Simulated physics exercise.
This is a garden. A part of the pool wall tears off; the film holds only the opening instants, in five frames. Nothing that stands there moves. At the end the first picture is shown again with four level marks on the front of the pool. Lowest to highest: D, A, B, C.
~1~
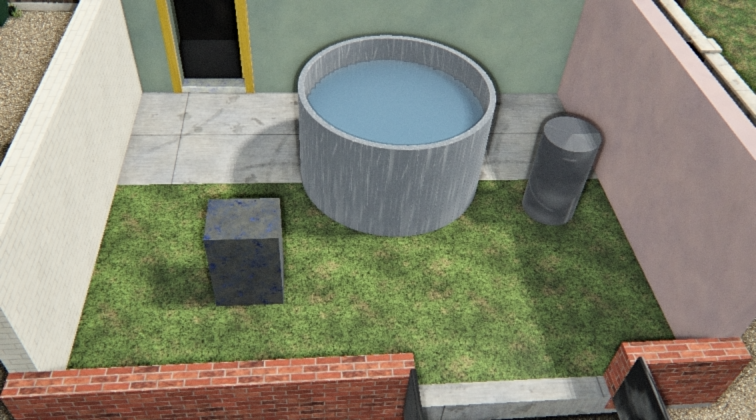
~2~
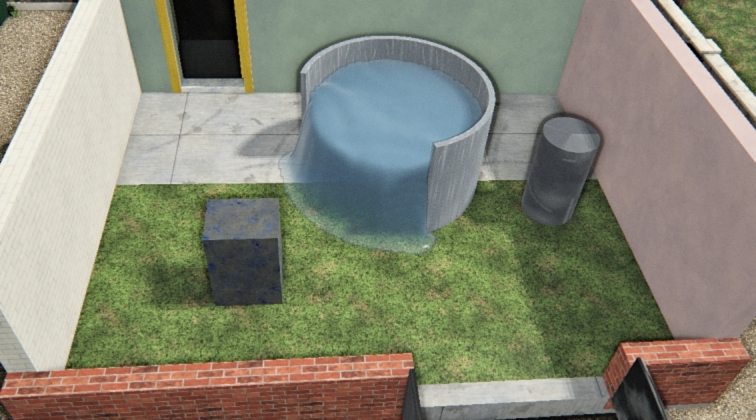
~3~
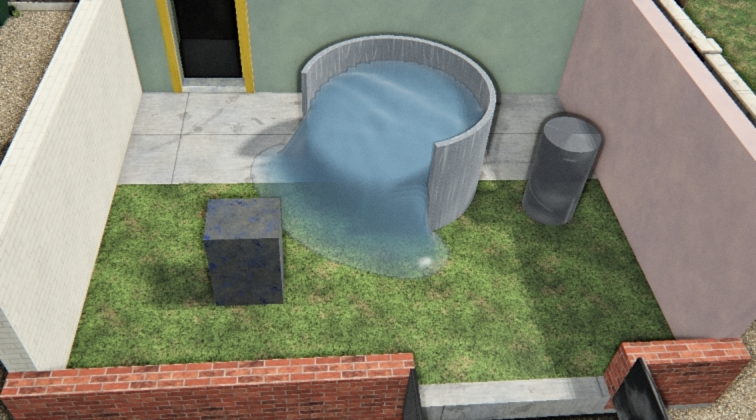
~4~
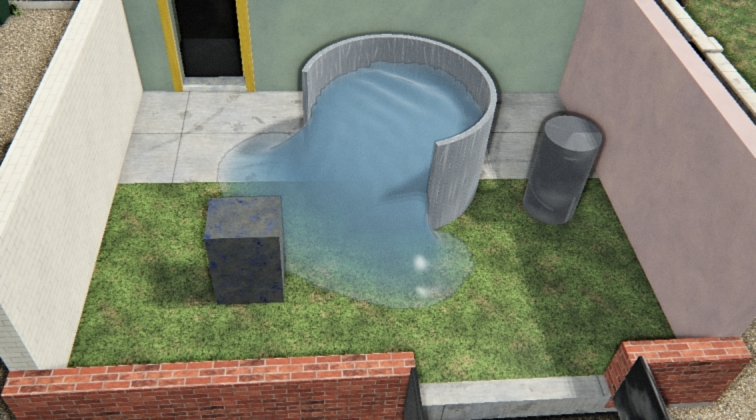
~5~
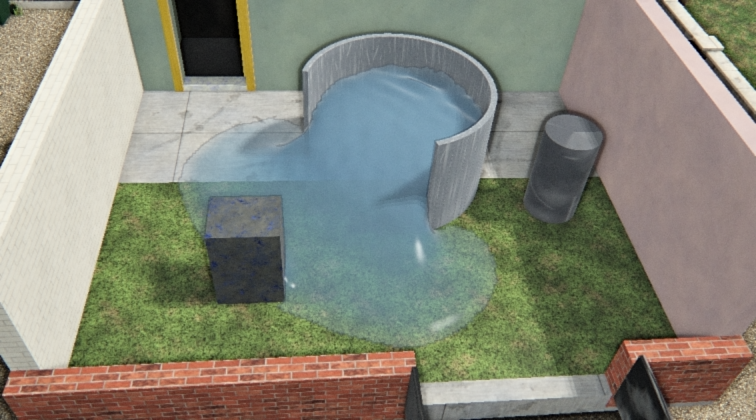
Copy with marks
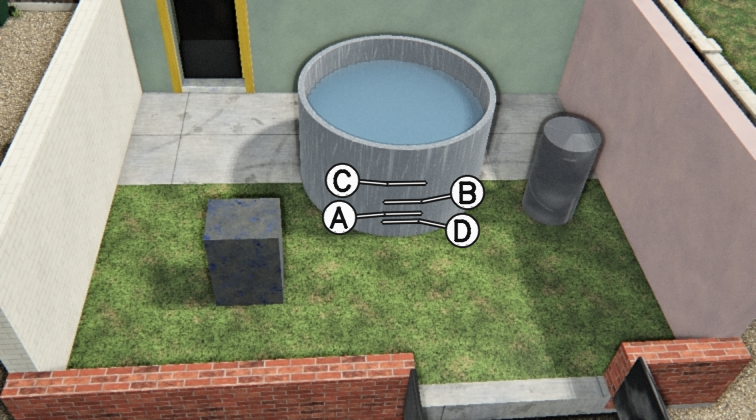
Round grey garden pool losing its front left wall, its blue water pouring out and spreading across grass and paving around a dark block.
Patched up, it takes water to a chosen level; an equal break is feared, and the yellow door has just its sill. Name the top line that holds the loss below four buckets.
Level B.
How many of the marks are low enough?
Three of the four.
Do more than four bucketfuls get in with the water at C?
Yes, it does.
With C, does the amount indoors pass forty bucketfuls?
No, less.
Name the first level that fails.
Here it is level C.
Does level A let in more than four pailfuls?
No, that is safe.
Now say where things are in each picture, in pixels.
In the first picture, water in the pool at rest, its middle at (395, 108); foot of the yellow doorway at (215, 92); open gate at (521, 345).
In the second picture, 3 % of the ground under water, visible out to (432, 236).
In the third picture, 7 % of the ground under water, visible out to (442, 255).
In the fourth picture, 14 % of the ground under water, visible out to (250, 142).
In the fifth picture, 24 % of the ground under water, visible out to (475, 303).
In white, A at (402, 213); B at (403, 201); C at (405, 183); D at (401, 221); from the bottom up D, A, B, C.
For level A, nothing gets over.
For level B, a bucket or two gets in.
For level C, about 12 bucketfuls get in.
For level D, nothing gets over.
